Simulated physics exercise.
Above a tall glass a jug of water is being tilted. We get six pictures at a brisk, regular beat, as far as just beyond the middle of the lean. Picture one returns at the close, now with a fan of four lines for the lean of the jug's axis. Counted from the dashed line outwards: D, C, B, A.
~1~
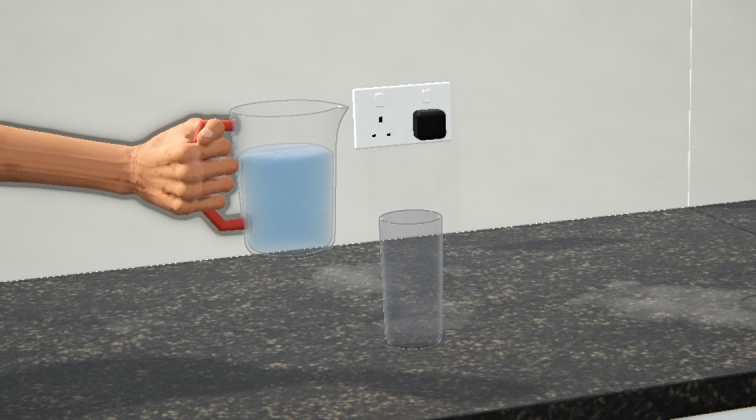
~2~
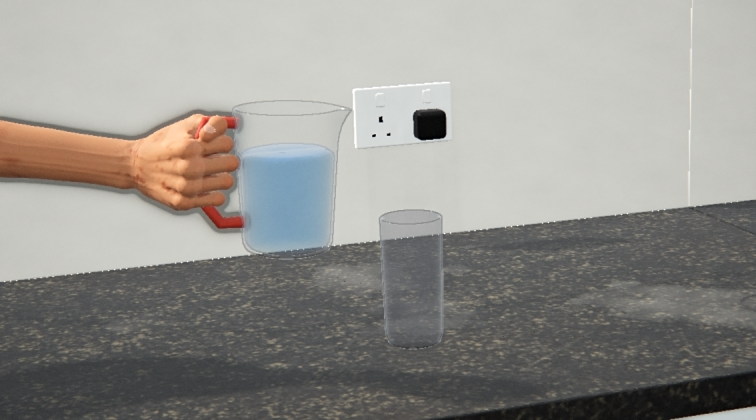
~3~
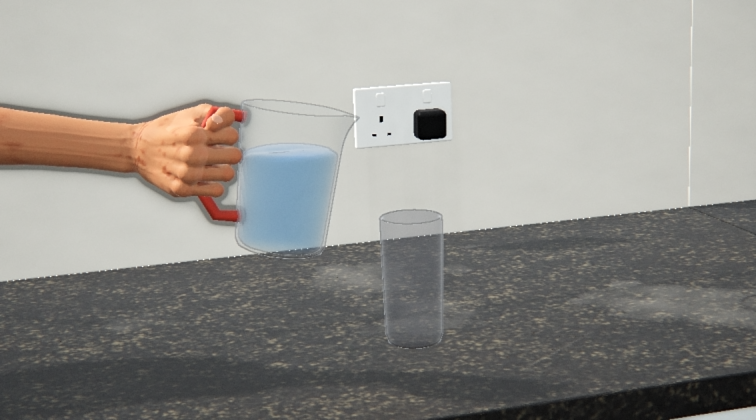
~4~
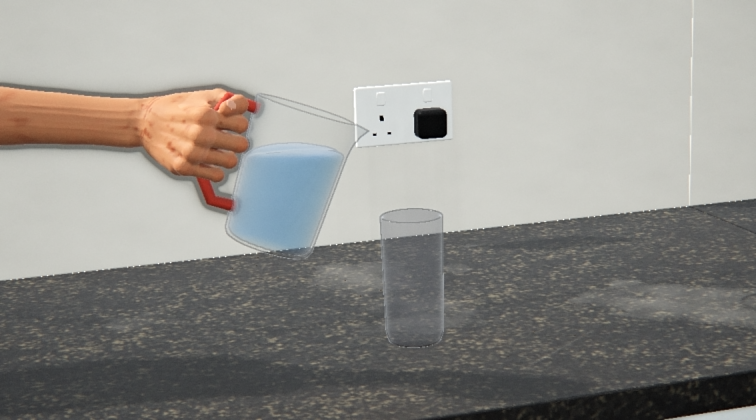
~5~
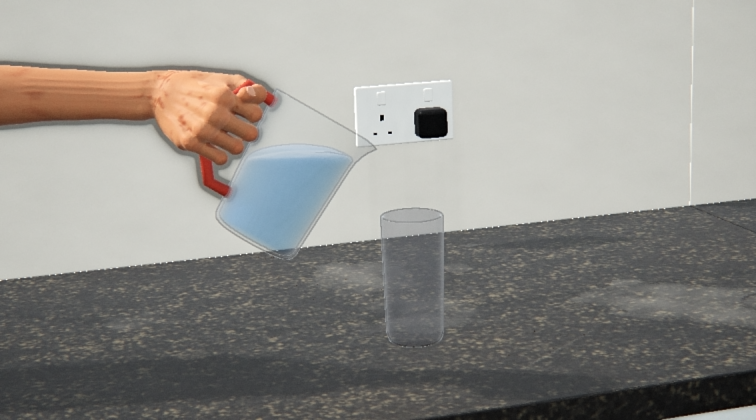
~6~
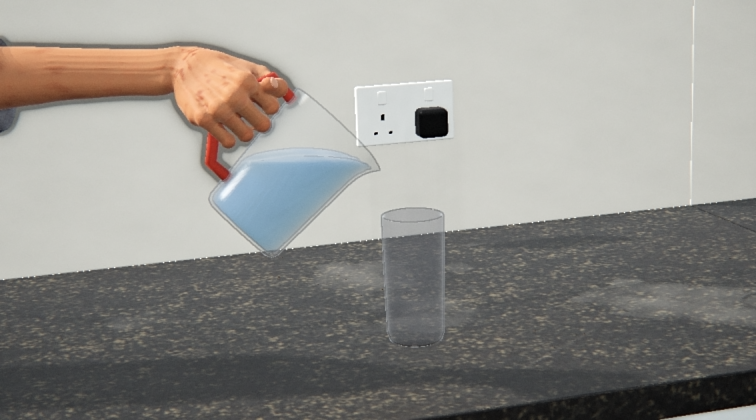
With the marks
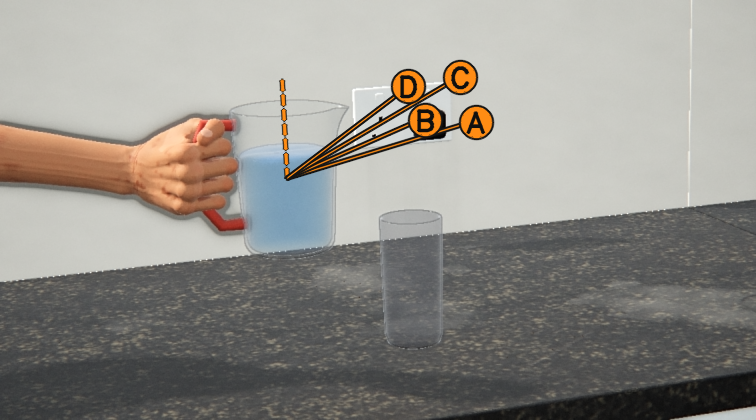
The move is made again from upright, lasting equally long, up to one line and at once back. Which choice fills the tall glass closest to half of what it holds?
Use mark C.
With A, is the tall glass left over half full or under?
Over.
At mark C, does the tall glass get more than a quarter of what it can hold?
Yes, it does.
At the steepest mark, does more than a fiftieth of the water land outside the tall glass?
Yes.
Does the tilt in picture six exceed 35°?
Yes.
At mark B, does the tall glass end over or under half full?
Over.
On the marked copy, A at (459, 125); B at (408, 124); C at (445, 85); D at (394, 96).
For mark A, the tall glass ends with about 75 % of what it can hold; 12 % of the water is spilt.
For mark B, the tall glass ends with about 70 % of what it can hold.
For mark C, the tall glass ends with about 49 % of what it can hold.
For mark D, the tall glass ends with about 31 % of what it can hold.
